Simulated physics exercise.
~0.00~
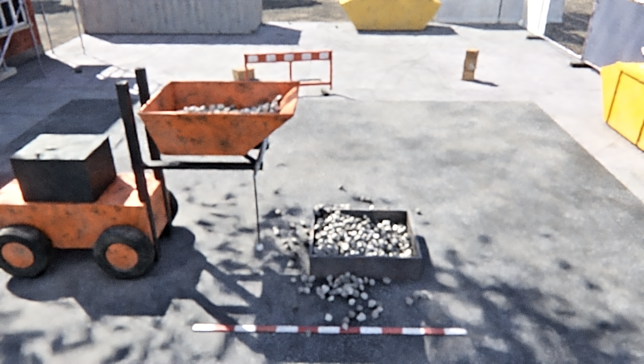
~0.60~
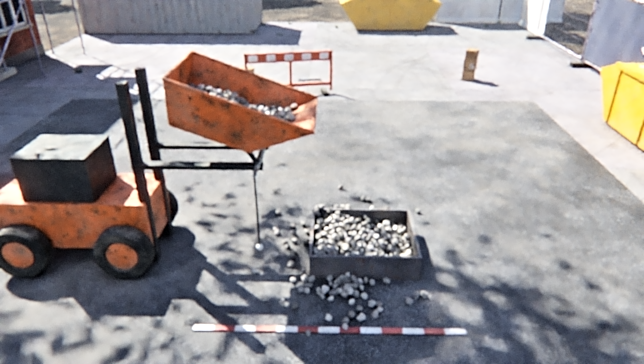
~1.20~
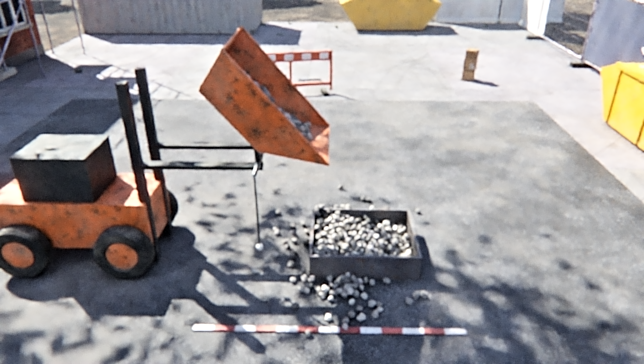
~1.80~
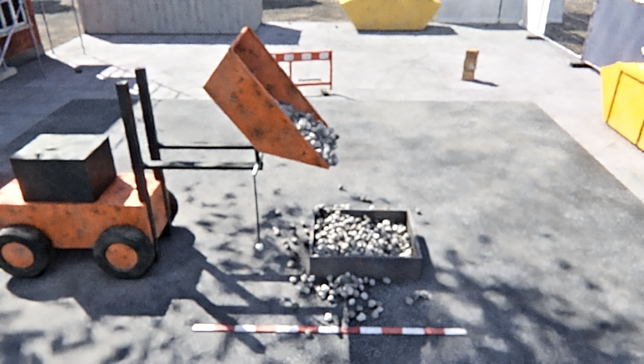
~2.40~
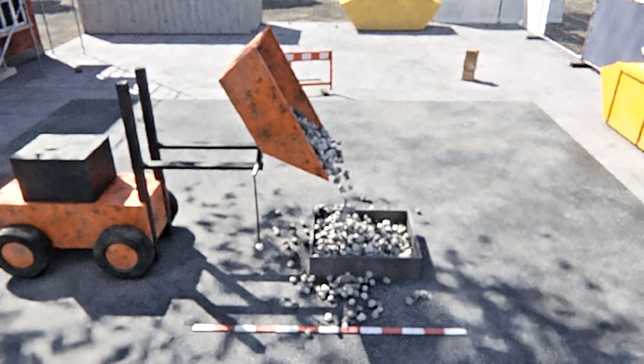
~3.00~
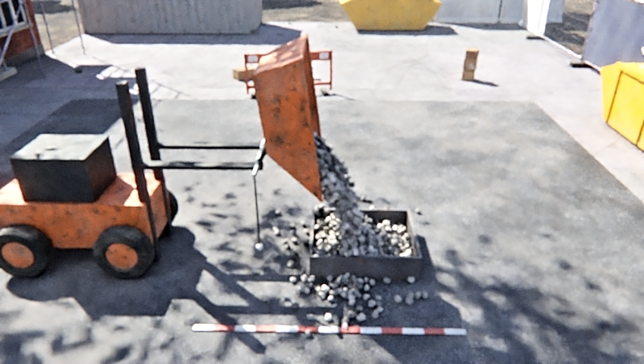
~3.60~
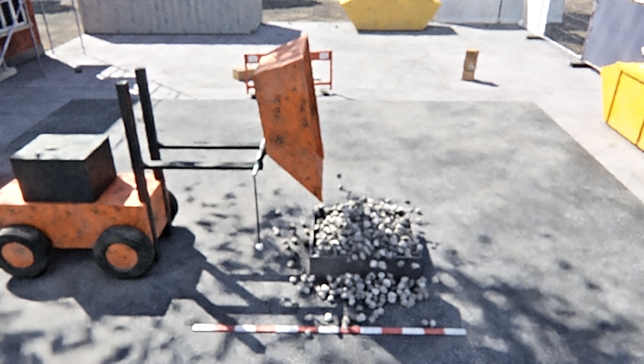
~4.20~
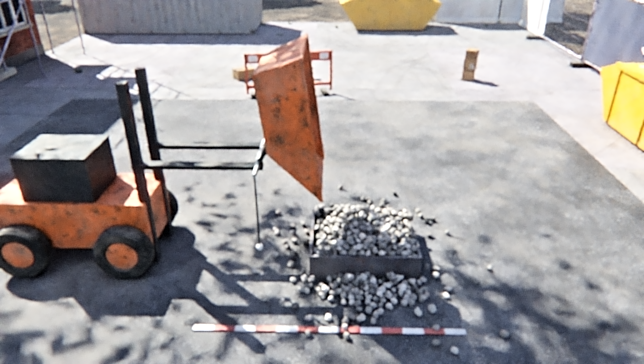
To begin with, an orange fork truck on the left holds a raised orange skip of grey stones beside a low dark bin, already full, with more stones scattered at its foot. The skip tilts steeply to the right, and its stones slide toward the lower lip. It then tips further, and they pour down into the bin in a thick stream. The heap rises above the rim, and some stones spill over the sides toward the red and white staff. At the end, the skip hangs nearly upright and emptied over the piled bin.
